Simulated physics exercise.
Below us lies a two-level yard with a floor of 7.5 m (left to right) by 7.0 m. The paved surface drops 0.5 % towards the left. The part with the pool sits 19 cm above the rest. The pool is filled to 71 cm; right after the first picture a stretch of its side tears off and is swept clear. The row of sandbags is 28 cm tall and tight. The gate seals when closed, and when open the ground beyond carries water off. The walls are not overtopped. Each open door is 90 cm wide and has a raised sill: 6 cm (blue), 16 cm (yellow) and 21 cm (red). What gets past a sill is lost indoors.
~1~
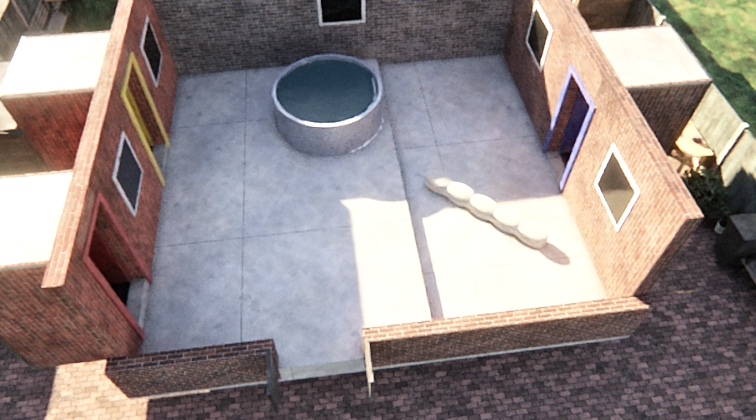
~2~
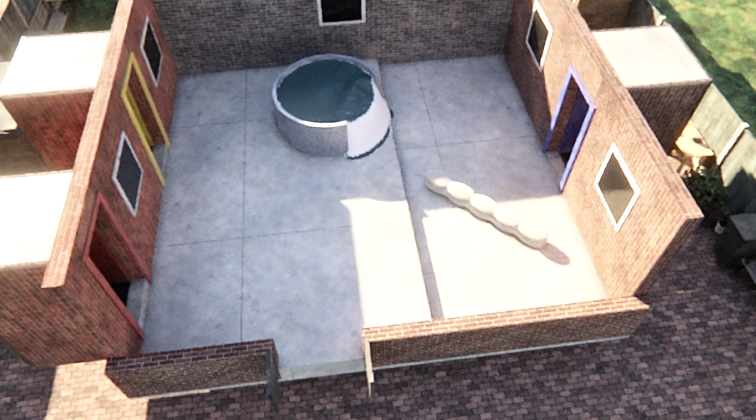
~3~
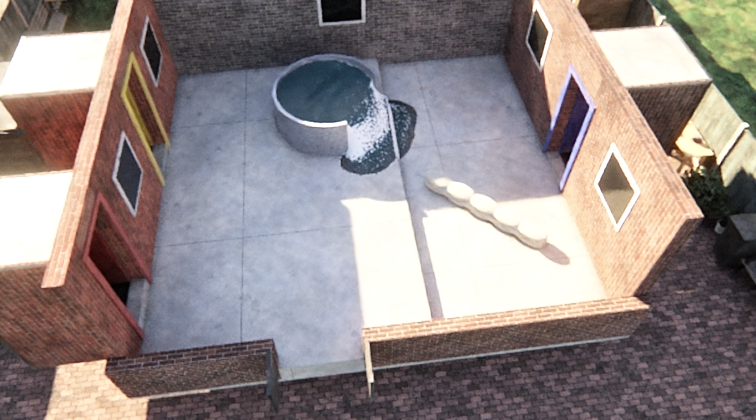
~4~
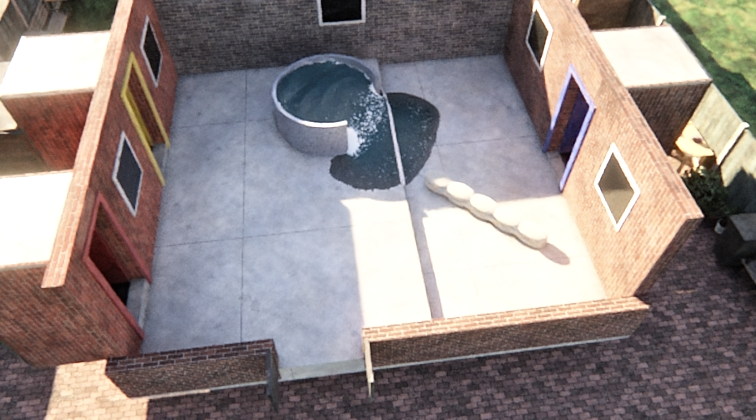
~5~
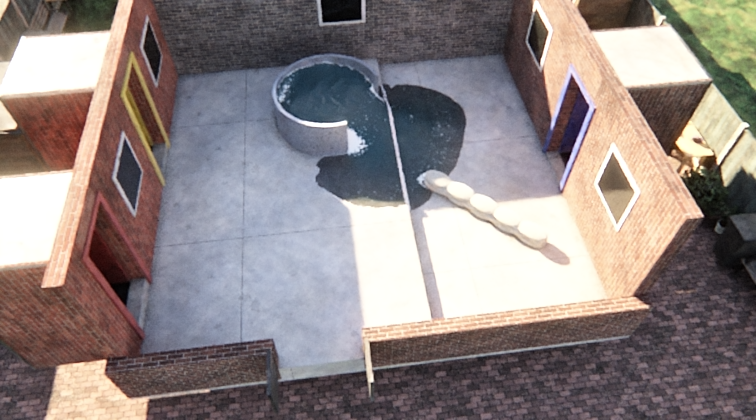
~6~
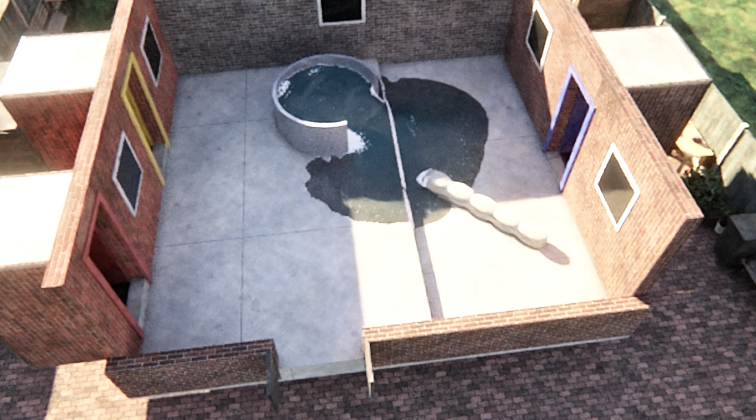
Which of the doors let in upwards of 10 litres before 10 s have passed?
Within that time: At the blue door it exceeds the limit; at the yellow door it keeps below the limit; at the red door it keeps below the limit.
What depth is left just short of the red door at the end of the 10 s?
About 0.0 cm.
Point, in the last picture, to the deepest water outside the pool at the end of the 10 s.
Near (596, 319).
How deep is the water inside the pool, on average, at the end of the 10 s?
Roughly 4 cm on average.
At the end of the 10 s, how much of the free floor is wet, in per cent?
About 40 per cent.
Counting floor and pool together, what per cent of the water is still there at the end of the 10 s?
About 86 per cent.
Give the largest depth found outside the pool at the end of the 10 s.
Up to some 18 cm.
A moment later water covers 35 % of the floor and is deepest (32 cm) near (427, 176); blue door 13 cm at the sill, 3 L in, yellow door not reached, red door not reached.
Soon after water covers 40 % of the floor and is deepest (33 cm) near (561, 182); blue door 26 cm at the sill, 94 L in, yellow door not reached, red door not reached.
Next water covers 40 % of the floor and is deepest (26 cm) near (607, 318); blue door 16 cm at the sill, 223 L in, yellow door not reached, red door not reached.
Later on water covers 45 % of the floor and is deepest (18 cm) near (420, 229); blue door 10 cm at the sill, 274 L in, yellow door not reached, red door not reached.
At the end water covers 40 % of the floor and is deepest (18 cm) near (596, 319); blue door 7 cm at the sill, 301 L in, yellow door not reached, red door not reached.
